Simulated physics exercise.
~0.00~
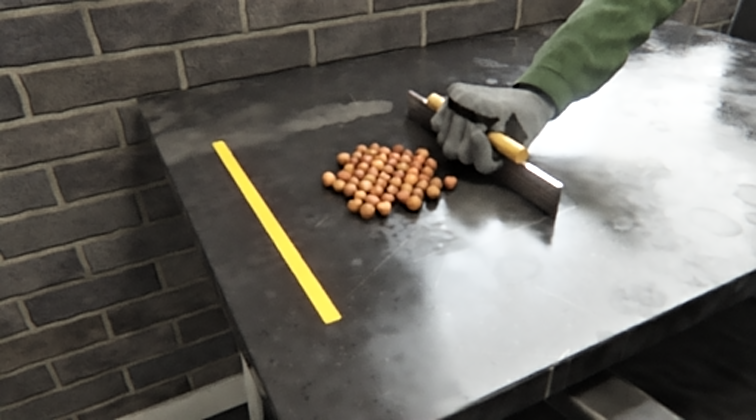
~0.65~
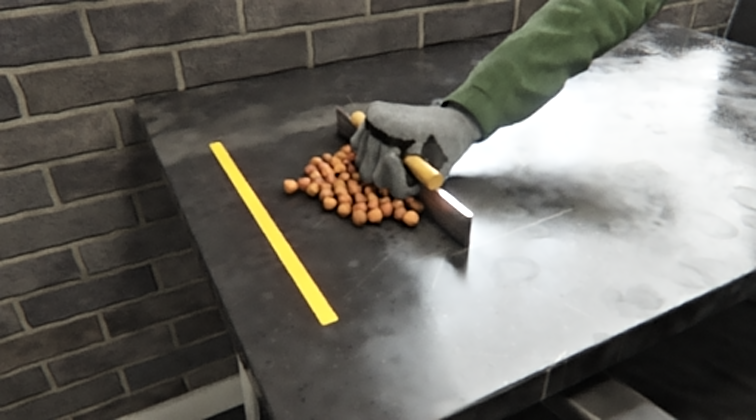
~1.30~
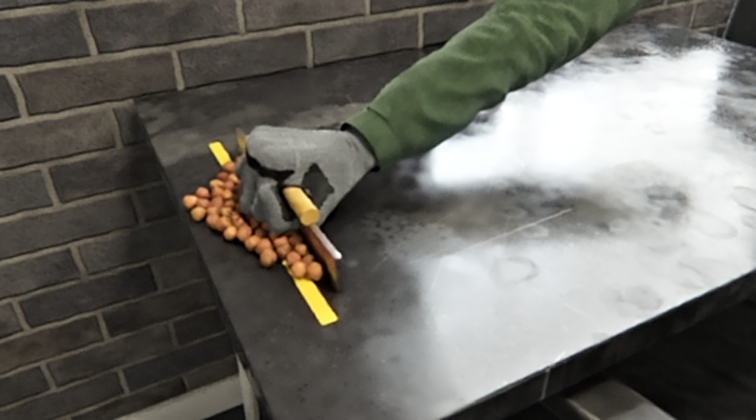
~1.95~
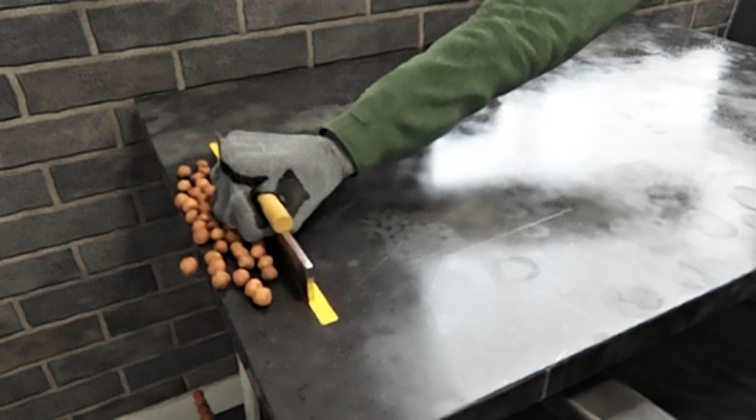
A scraper held in a grey-gloved hand stands on a dark tabletop, just right of a loose patch of small, round, reddish-brown things. The hand, reaching from a green sleeve, pushes the blade left into the patch and drives it toward a strip of yellow tape. The little balls bunch up ahead of the blade and roll across the tape toward the table's left edge. The scraper then slows and stops at the tape, partly covering it. The heap ends up crowded at the edge, with some of the balls gone over and most still on the table.
